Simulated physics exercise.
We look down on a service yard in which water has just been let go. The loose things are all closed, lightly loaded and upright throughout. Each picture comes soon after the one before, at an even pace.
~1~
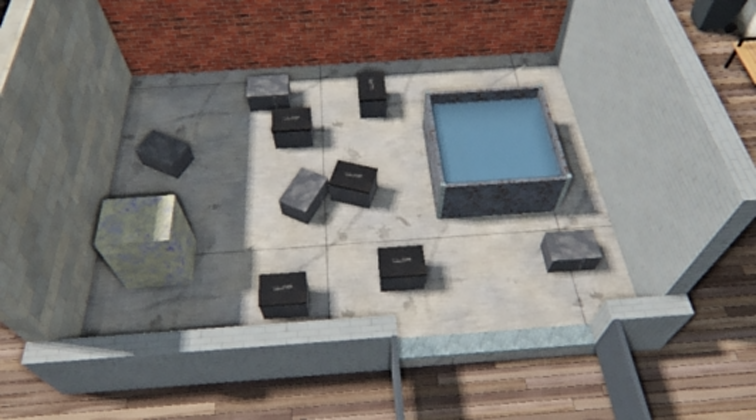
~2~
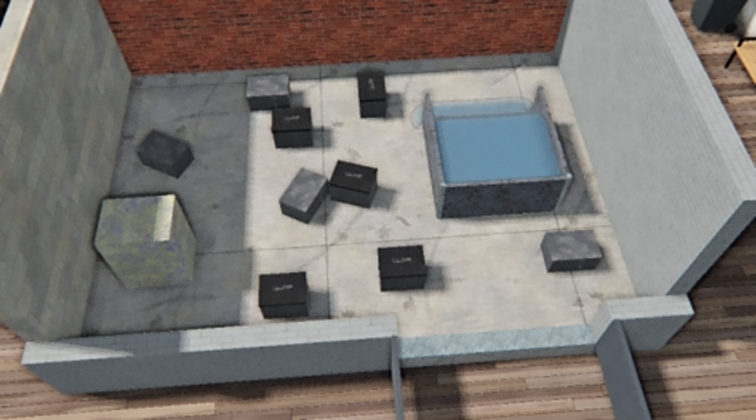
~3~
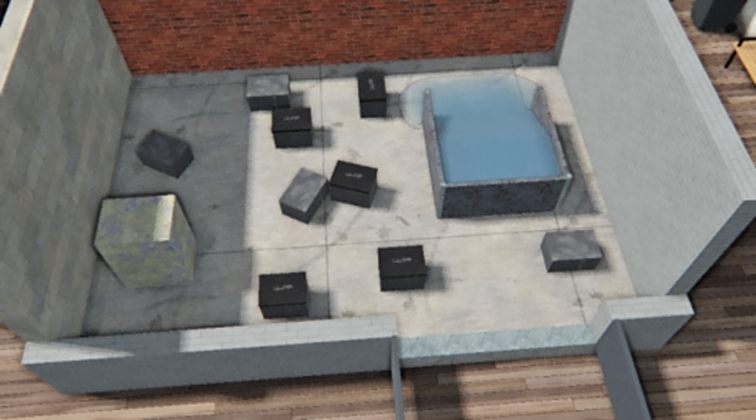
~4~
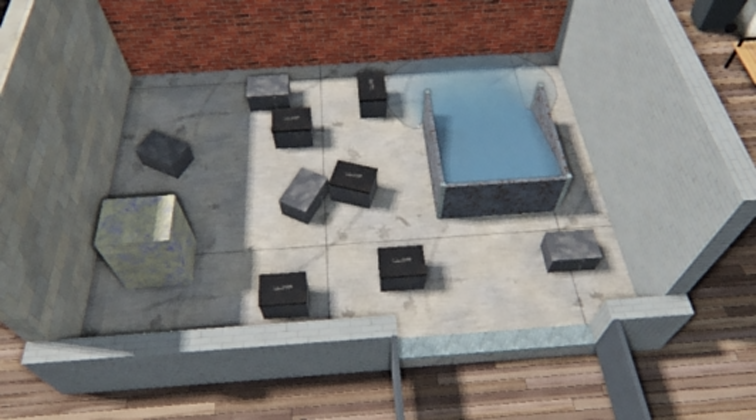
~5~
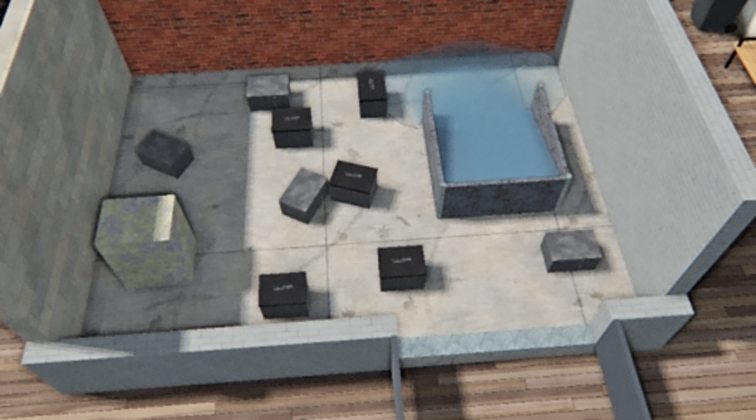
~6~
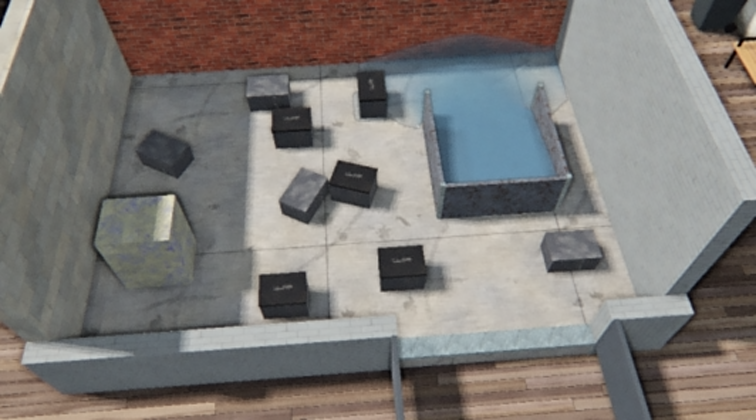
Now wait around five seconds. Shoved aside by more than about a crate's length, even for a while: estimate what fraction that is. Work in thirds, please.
So the part that moves far is between the one-third and two-thirds marks.
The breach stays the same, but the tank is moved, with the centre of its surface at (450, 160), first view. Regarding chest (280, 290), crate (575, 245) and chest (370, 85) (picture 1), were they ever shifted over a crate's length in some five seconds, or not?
In turn: Under that mark, beyond that mark, beyond that mark.
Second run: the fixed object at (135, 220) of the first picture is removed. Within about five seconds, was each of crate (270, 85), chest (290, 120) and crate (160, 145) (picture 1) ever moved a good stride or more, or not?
Taking them one at a time: The first traveled far, the second traveled far, the third traveled far.
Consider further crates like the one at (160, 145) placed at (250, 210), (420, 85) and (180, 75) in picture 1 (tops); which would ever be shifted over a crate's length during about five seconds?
In sequence: Doesn't go far, pushed clear, pushed clear.
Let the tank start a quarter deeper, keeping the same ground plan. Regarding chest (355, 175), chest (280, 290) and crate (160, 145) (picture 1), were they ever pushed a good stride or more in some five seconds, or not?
Order as given: Not past it; not past it; displaced that much.
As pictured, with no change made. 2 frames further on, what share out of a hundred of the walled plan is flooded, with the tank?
Around 20 percent.
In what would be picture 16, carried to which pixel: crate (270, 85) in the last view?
I'd put it at about (241, 96).
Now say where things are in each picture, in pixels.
A chest at (291, 119), on the bottom; a crate at (304, 189), on the bottom; 0 of 10 have shifted, in the first picture.
A chest at (291, 119) rests on the ground; a crate at (304, 189), on the bottom; 0 of 10 have shifted, in the second picture.
A chest at (291, 119) rests on the ground; a crate at (304, 189) rests on the ground; 0 of 10 have shifted, in the third picture.
A chest at (291, 119), on the bottom; a crate at (304, 189) rests on the ground; 0 of 10 have shifted, in the fourth picture.
A chest at (291, 119), on the bottom; a crate at (304, 189) rests on the ground; 0 of 10 have shifted, in the fifth picture.
A chest at (291, 119), on the bottom; a crate at (304, 189), on the bottom; 0 of 10 have shifted, in the sixth picture.
A moment on, 0 of 10 are well off their spots; 0 afloat.
Next, 0 of 10 are well off their spots; 0 afloat.
Later, 4 of 10 are well off their spots; 1 afloat.
In the end, 5 of 10 are well off their spots, and 5 have been at some point; 3 afloat.
